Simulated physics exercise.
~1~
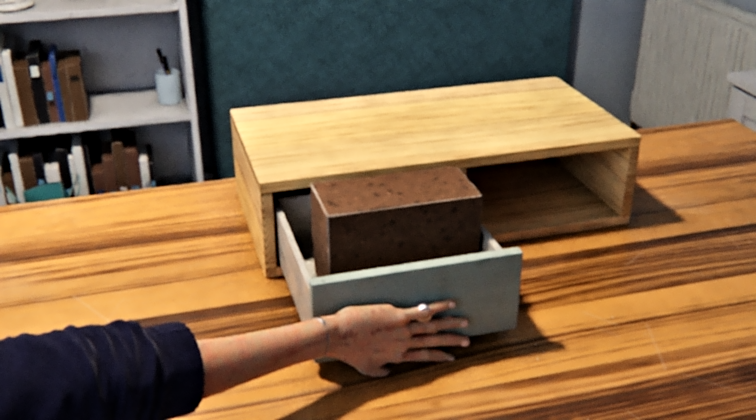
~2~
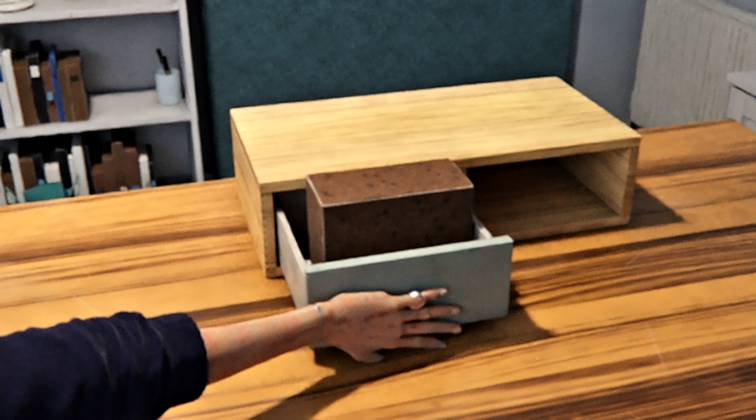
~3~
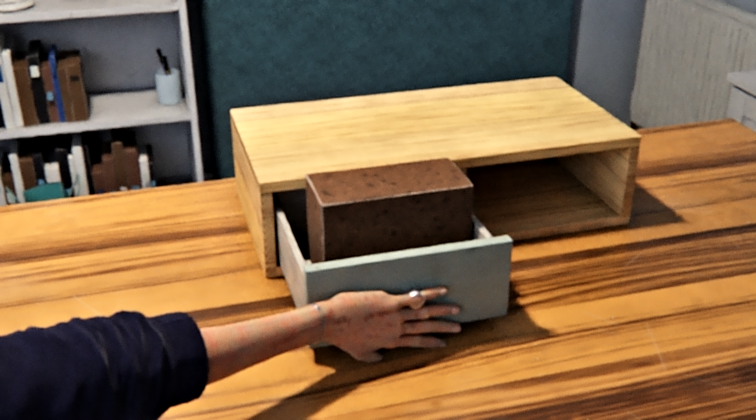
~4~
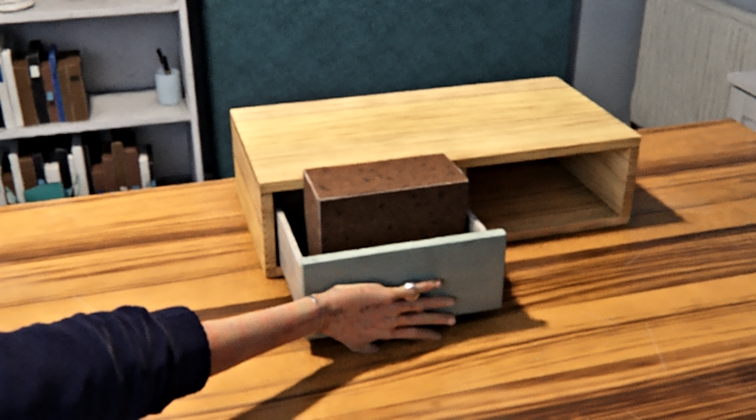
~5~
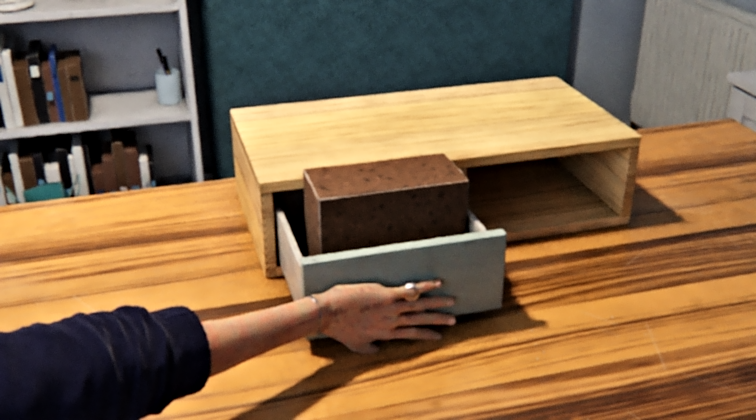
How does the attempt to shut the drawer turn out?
The drawer does not close. It moves in only a little and stays jammed partly open, with the tall brown brick still standing in it.
